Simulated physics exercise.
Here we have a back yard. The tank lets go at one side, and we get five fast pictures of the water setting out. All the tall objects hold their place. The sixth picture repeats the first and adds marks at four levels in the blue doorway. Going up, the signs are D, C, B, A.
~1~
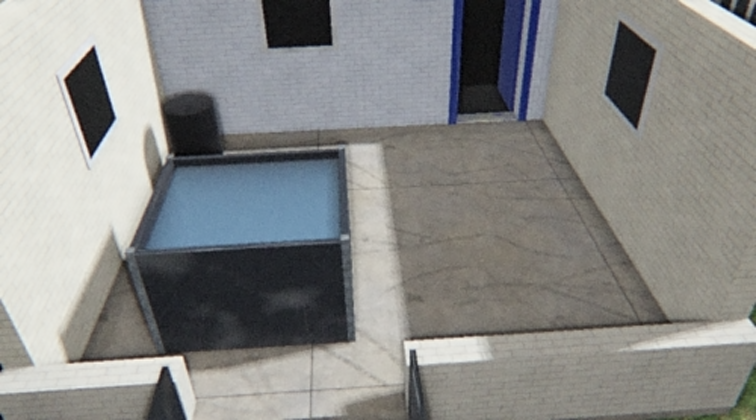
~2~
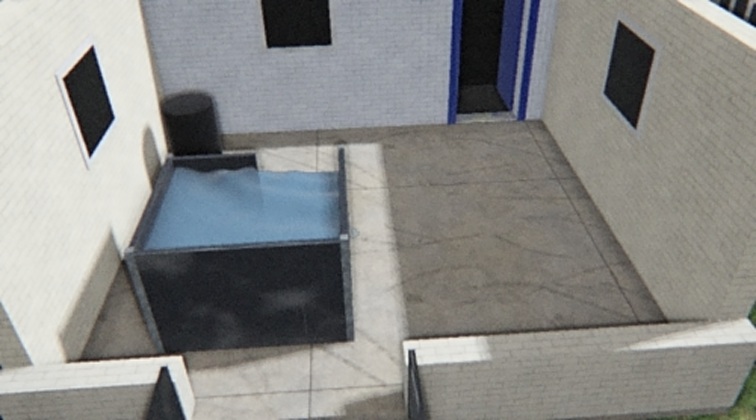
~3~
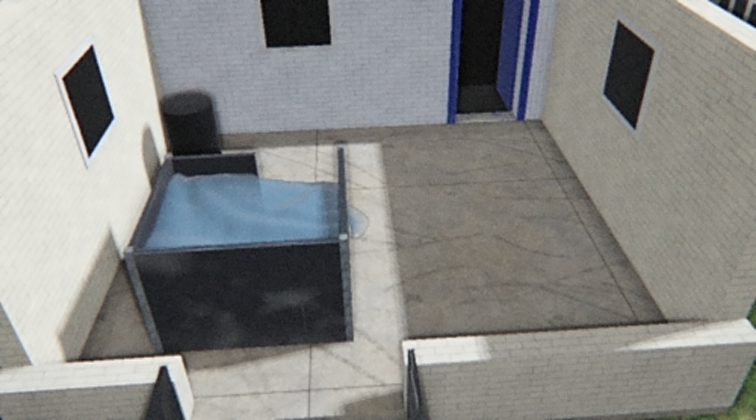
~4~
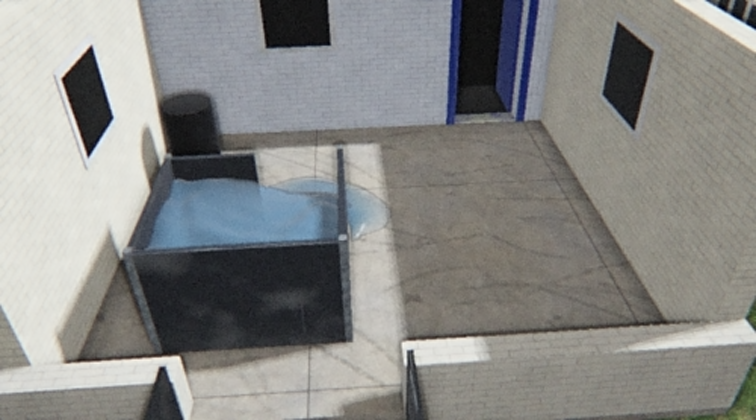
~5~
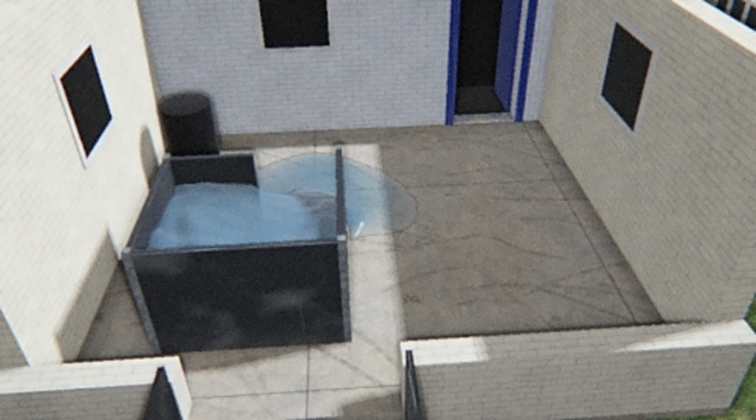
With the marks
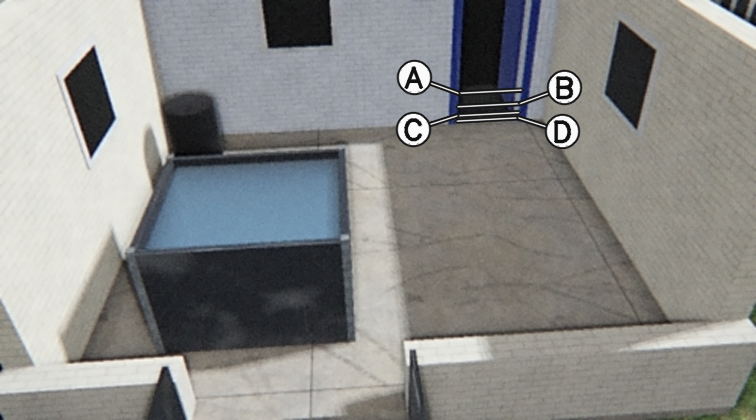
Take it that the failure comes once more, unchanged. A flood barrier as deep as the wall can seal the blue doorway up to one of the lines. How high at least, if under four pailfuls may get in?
It is B.
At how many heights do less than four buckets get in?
Two of them.
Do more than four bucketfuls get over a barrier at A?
No, that is safe.
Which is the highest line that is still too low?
It is C.
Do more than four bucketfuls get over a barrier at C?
Yes.
On the marked copy, A at (490, 91); B at (488, 105); C at (488, 114); D at (487, 119); from the bottom up D, C, B, A.
With A, nothing gets over.
With B, a splash gets over, under a bucket.
With C, about 11 bucketfuls get in.
With D, dozens of bucketfuls pour in.
